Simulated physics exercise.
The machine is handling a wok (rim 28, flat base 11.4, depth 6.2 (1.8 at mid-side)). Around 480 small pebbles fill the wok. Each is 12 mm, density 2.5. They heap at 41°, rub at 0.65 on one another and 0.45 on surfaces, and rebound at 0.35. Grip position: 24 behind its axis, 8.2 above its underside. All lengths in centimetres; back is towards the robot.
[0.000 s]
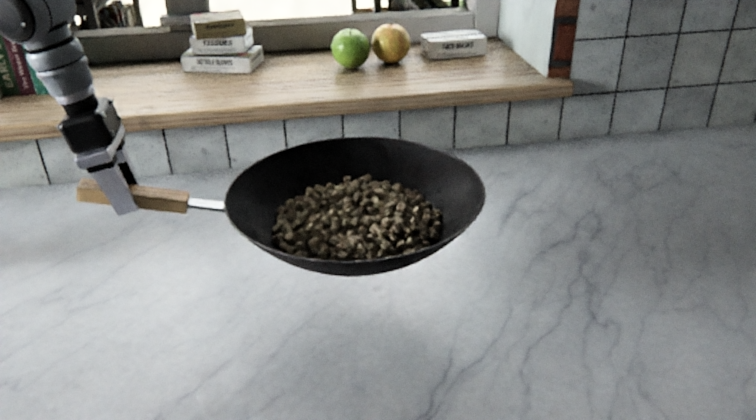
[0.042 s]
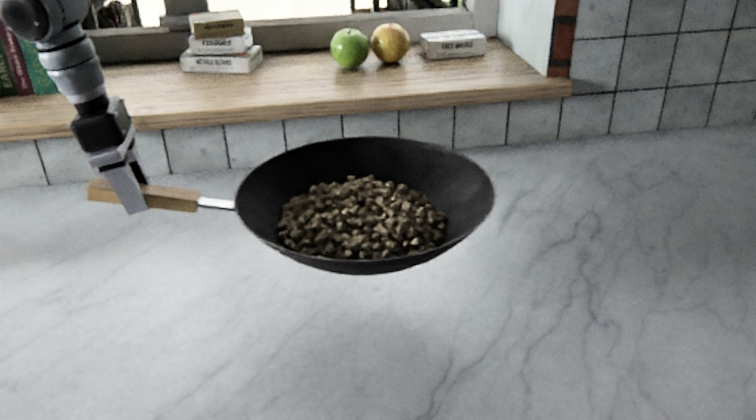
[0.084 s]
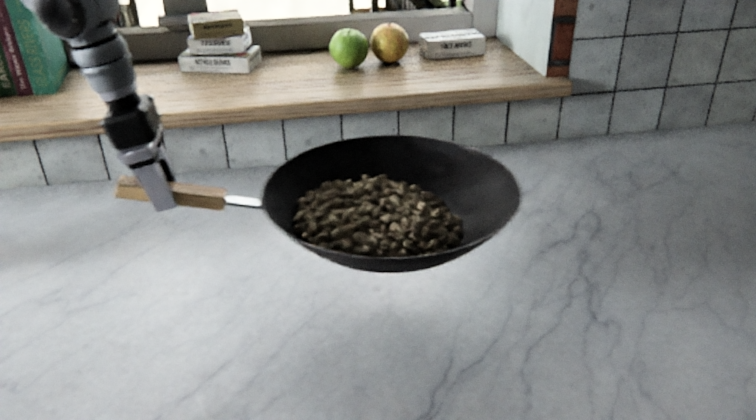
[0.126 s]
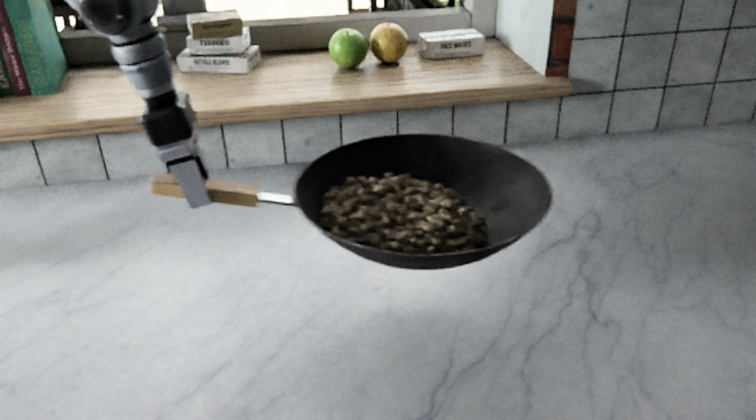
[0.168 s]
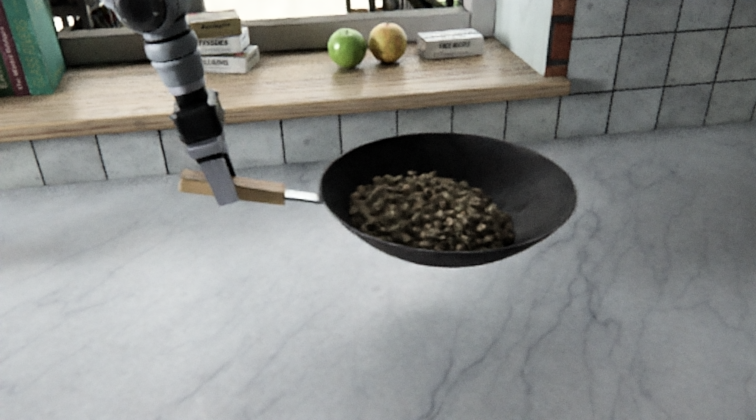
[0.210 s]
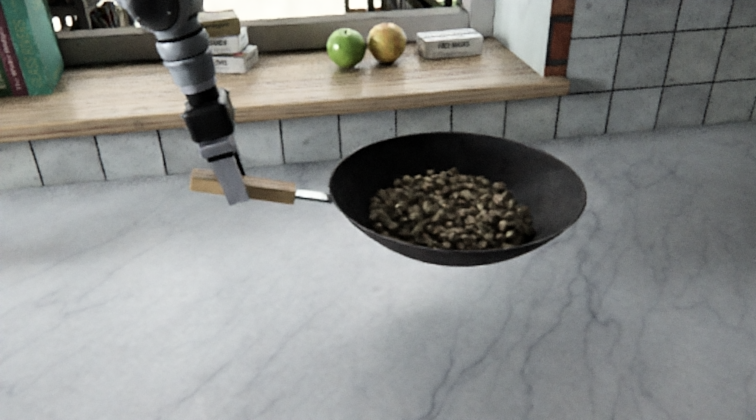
Black wok of small brown pebbles moving right above a marble surface, held level by a robot arm gripping its wooden handle.
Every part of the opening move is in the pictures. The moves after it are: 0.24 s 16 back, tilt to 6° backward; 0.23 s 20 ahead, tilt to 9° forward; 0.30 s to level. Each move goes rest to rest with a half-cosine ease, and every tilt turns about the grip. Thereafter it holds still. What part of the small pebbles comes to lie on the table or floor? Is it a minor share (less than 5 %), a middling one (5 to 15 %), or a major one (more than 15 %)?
It is a major share, more than 15 %.
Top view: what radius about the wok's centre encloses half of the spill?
14 cm or so.
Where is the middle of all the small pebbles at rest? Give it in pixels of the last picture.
Near (501, 211).
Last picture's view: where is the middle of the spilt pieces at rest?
It ends up around (375, 295).
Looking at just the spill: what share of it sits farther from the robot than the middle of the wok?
Of the spill: Approx. 0 %.
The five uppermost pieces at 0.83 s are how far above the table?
Close to 12 cm.
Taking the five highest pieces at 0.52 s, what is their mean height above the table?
Somewhere near 16 cm, I'd say.
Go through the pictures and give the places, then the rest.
In the first frame, the wok middle at (357, 215), level; upper third of the load around (359, 217), from x 280 to 435, top at y 180; 481 in the wok.
In the second frame, the wok middle at (366, 214), level; upper third of the load around (356, 217), from x 285 to 440, top at y 180.
In the third frame, the wok middle at (391, 212), level; upper third of the load around (358, 216), from x 300 to 455, top at y 180.
In the fourth frame, the wok middle at (421, 210), level; upper third of the load around (375, 211), from x 325 to 480, top at y 175.
In the fifth frame, the wok middle at (445, 208), level; upper third of the load around (406, 211), from x 355 to 510, top at y 175.
In the sixth frame, the wok middle at (454, 208), level; upper third of the load around (445, 210), from x 375 to 530, top at y 170; 481 in the wok.
After 0.52 s, tilted 3° backward, highest piece 17 above the table; 481 in the wok.
After 0.83 s, tilted 5° forward, highest piece 15 above the table; 375 in the wok, 95 on the table or floor, 11 in flight or on a rim.
After 1.18 s, level, highest piece 14 above the table; 375 in the wok, 106 on the table or floor.
After 2.23 s, level, highest piece 14 above the table; 375 in the wok, 106 on the table or floor.
In the end, 375 in the wok, 106 on the table or floor. That is 22 % on the table or floor.
